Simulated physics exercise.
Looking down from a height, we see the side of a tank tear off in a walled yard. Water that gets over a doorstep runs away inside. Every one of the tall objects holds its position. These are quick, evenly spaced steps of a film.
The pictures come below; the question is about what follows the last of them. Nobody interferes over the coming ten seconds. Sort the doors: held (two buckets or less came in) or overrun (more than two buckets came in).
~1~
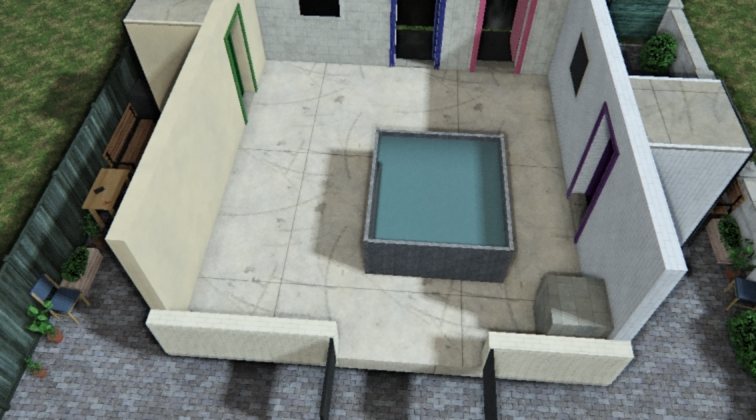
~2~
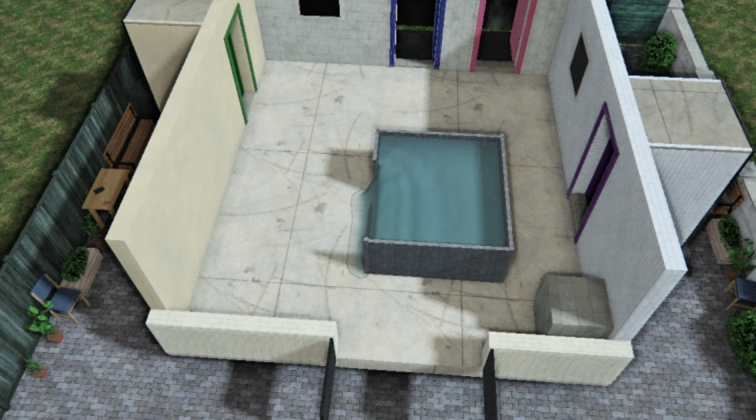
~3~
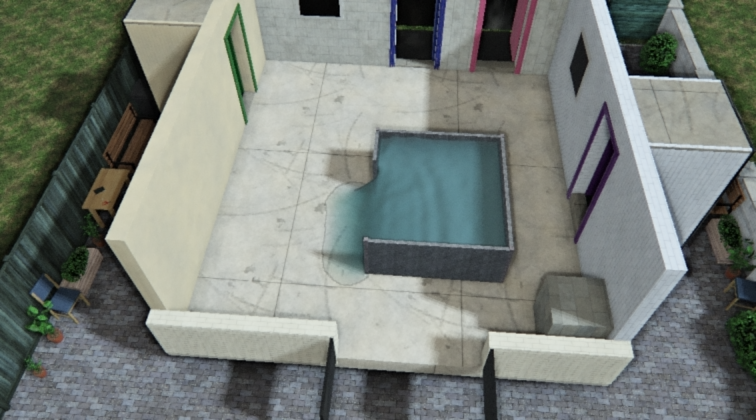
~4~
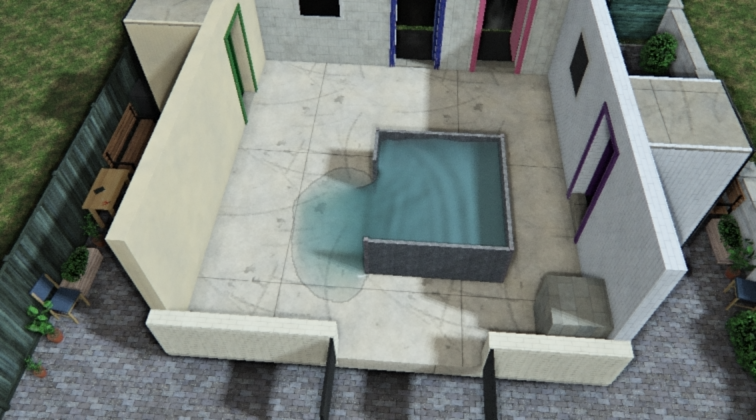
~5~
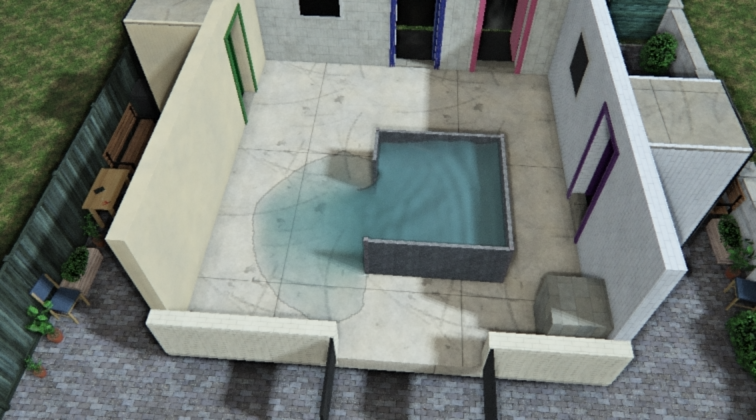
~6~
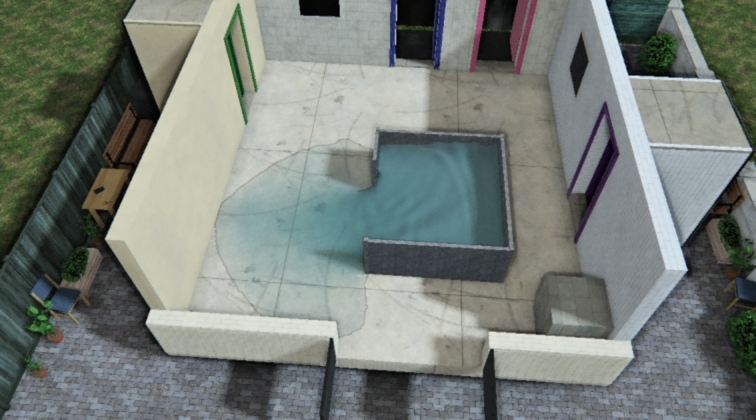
Sorted: Green door overrun, pink door held, blue door overrun, purple door held.
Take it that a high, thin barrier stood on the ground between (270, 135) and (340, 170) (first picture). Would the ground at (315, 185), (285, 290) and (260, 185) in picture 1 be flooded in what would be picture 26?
In order: Soaked, soaked, soaked.
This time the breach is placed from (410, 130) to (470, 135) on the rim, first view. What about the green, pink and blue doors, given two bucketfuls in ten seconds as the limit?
Lab note - green door: Above the mark; pink door: Above the mark; blue door: Above the mark.
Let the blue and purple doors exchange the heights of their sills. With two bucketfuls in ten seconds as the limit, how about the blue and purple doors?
Result - blue door: Stays within the limit; purple door: Exceeds the limit.
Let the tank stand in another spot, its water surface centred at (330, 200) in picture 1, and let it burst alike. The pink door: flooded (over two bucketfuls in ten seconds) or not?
As far as I can tell, pink gets swamped.
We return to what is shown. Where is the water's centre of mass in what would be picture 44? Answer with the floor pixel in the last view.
That puts it at around (364, 191).
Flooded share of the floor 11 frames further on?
By my count, 35 percent.
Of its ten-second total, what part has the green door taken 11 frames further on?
Roughly 5 percent.
A moment on, water covers 30 % of the floor; the green door not reached, the pink door not reached, the blue door not reached, the purple door not reached.
Next, water covers 35 % of the floor; the green door under two buckets in, the pink door not reached, the blue door not reached, the purple door not reached.
Then, water covers 55 % of the floor; the green door over two buckets in, the pink door not reached, the blue door wet at the sill, nothing in, the purple door not reached.
Later, water covers 90 % of the floor; the green door over two buckets in, the pink door wet at the sill, nothing in, the blue door over two buckets in, the purple door wet at the sill, nothing in.
In the end, water covers 100 % of the floor; the green door far over two buckets in, the pink door under two buckets in, the blue door over two buckets in, the purple door wet at the sill, nothing in.
